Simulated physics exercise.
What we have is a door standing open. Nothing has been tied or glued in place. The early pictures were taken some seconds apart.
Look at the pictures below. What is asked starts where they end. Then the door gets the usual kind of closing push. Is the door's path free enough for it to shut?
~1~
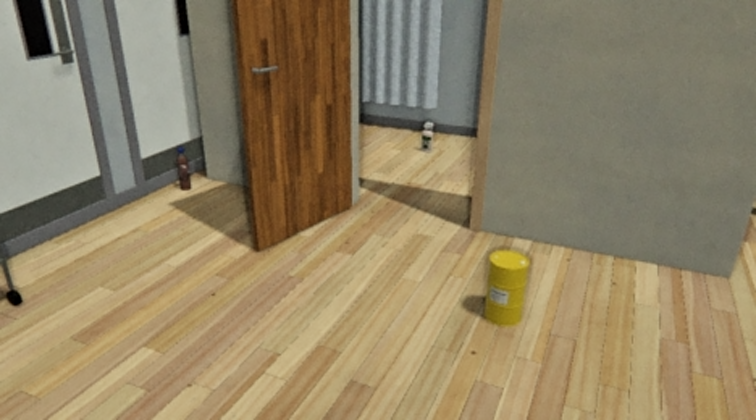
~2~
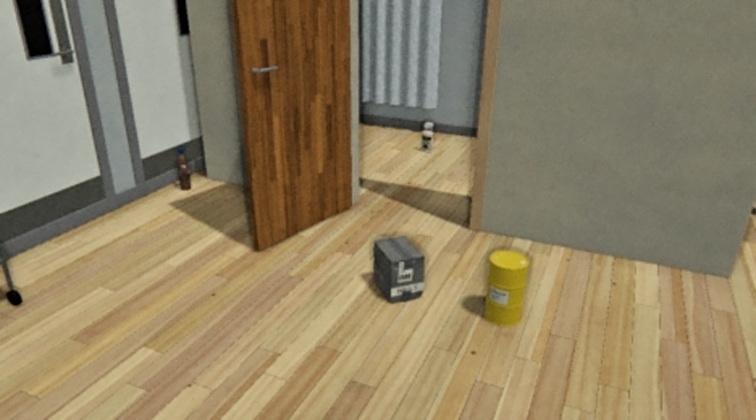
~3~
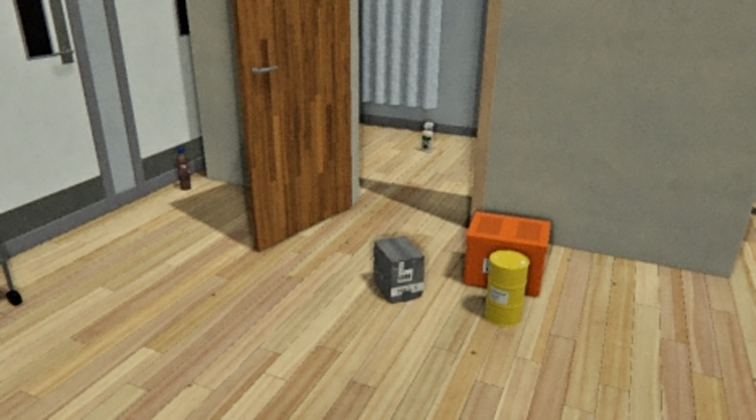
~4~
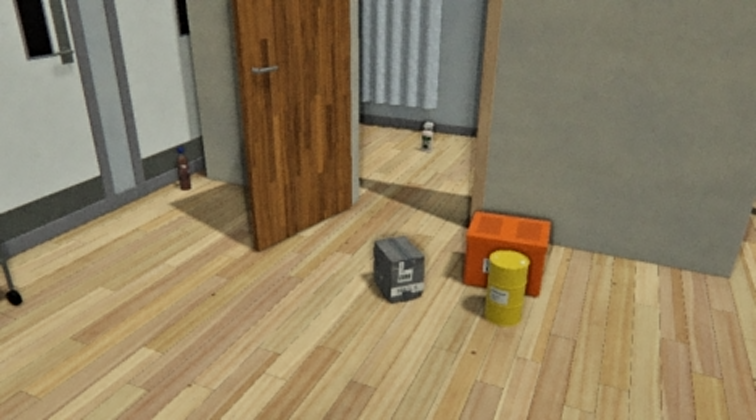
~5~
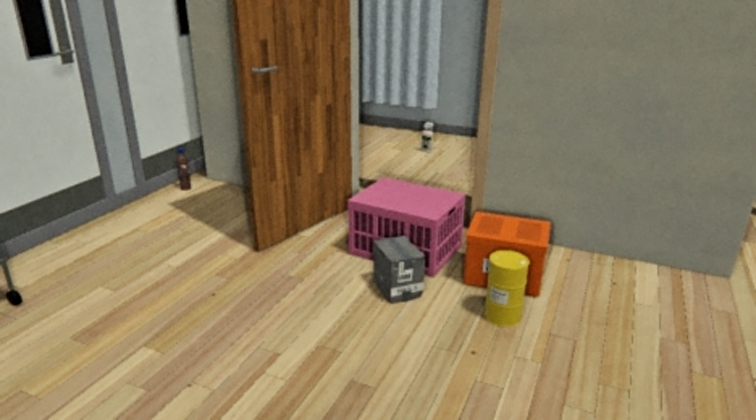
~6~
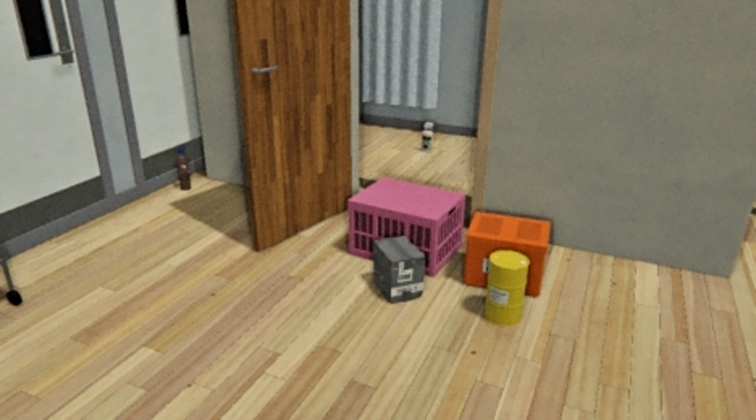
No.
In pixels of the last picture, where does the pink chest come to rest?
Around (432, 222).
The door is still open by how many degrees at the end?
Roughly 55 degrees open.
Then, 0.70 s after the last picture, door 75° open.
Then, 1.00 s after the last picture, door 58° open; pink chest slid a little near (422, 223).
At rest, door 53° open; moved from the start, pink chest; the other 3 in place. Seen from the same camera at the end, pink chest near (432, 222).
